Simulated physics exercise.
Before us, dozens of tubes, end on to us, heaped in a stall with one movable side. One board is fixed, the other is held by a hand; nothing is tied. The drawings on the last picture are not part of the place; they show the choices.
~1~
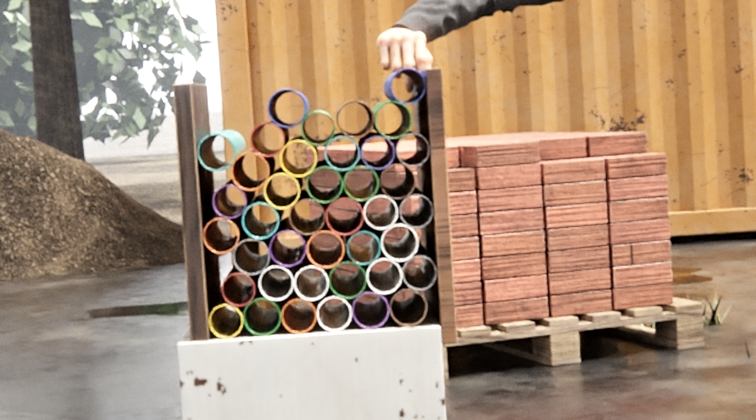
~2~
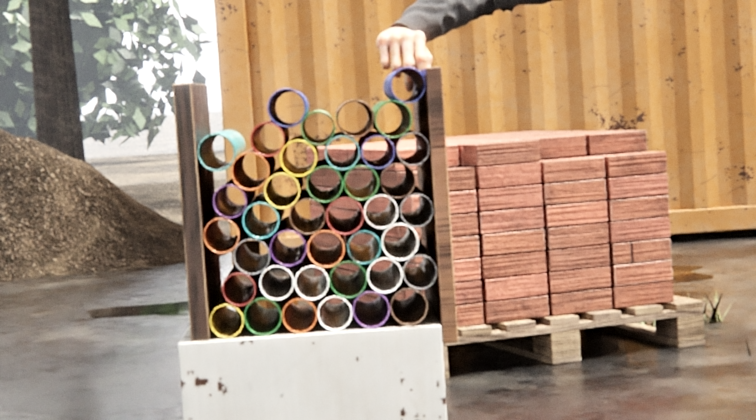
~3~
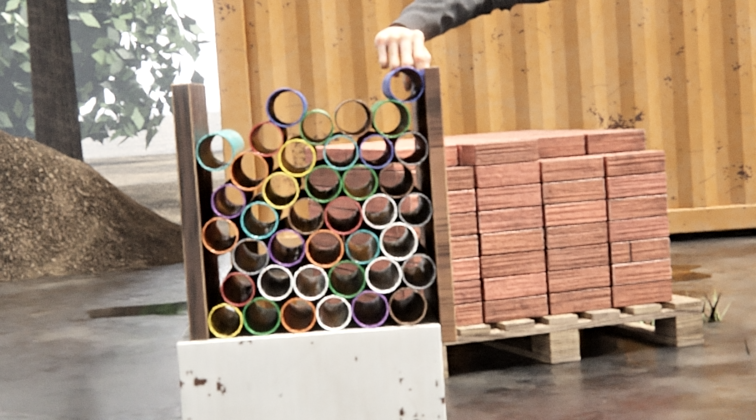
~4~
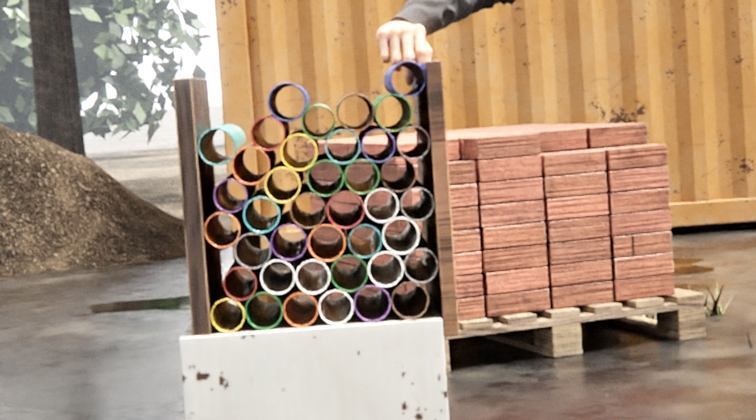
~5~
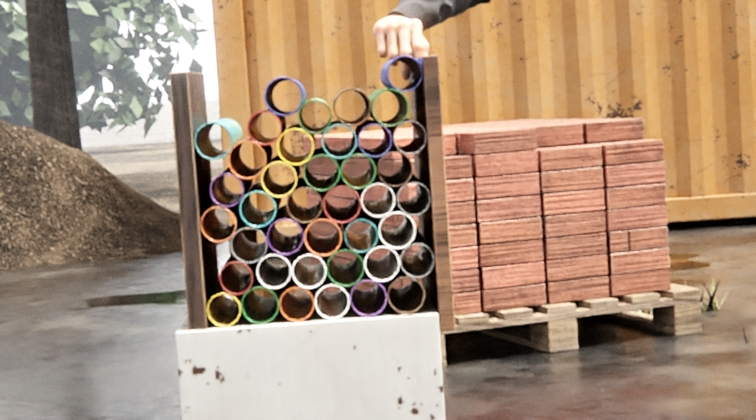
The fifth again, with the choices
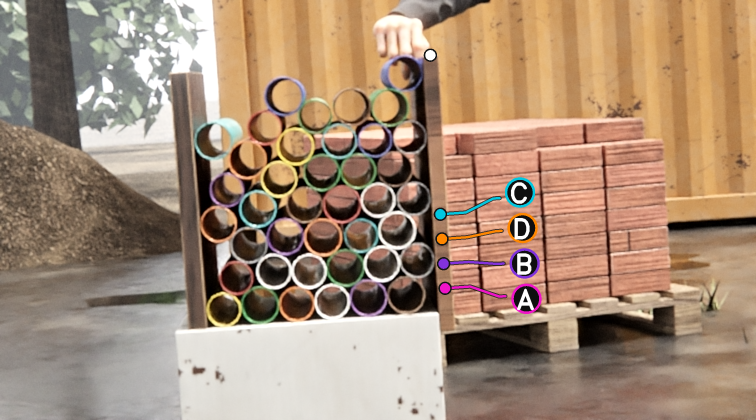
Colorful round tubes sat stacked between two dark upright boards, with a hand resting at the top of the right one, and nothing in the pile visibly shifted while the view wavered slightly.
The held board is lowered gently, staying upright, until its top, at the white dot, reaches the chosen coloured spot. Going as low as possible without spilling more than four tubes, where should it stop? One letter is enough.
It can be let down to C.
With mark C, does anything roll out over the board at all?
Yes.
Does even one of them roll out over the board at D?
Yes.
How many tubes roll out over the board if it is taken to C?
The count is three.
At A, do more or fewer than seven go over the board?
It loses more than seven.
On the marked copy, A at (445, 289); B at (444, 263); C at (441, 214); D at (442, 239); the white dot at (431, 55).
Following C. Soon after the start, top of the board (426, 124).
Later, top of the board (431, 201).
In the end, top of the board (432, 214), three out over the board.
As for the rest, A more than four out over the board; B more than four out over the board; D more than four out over the board.
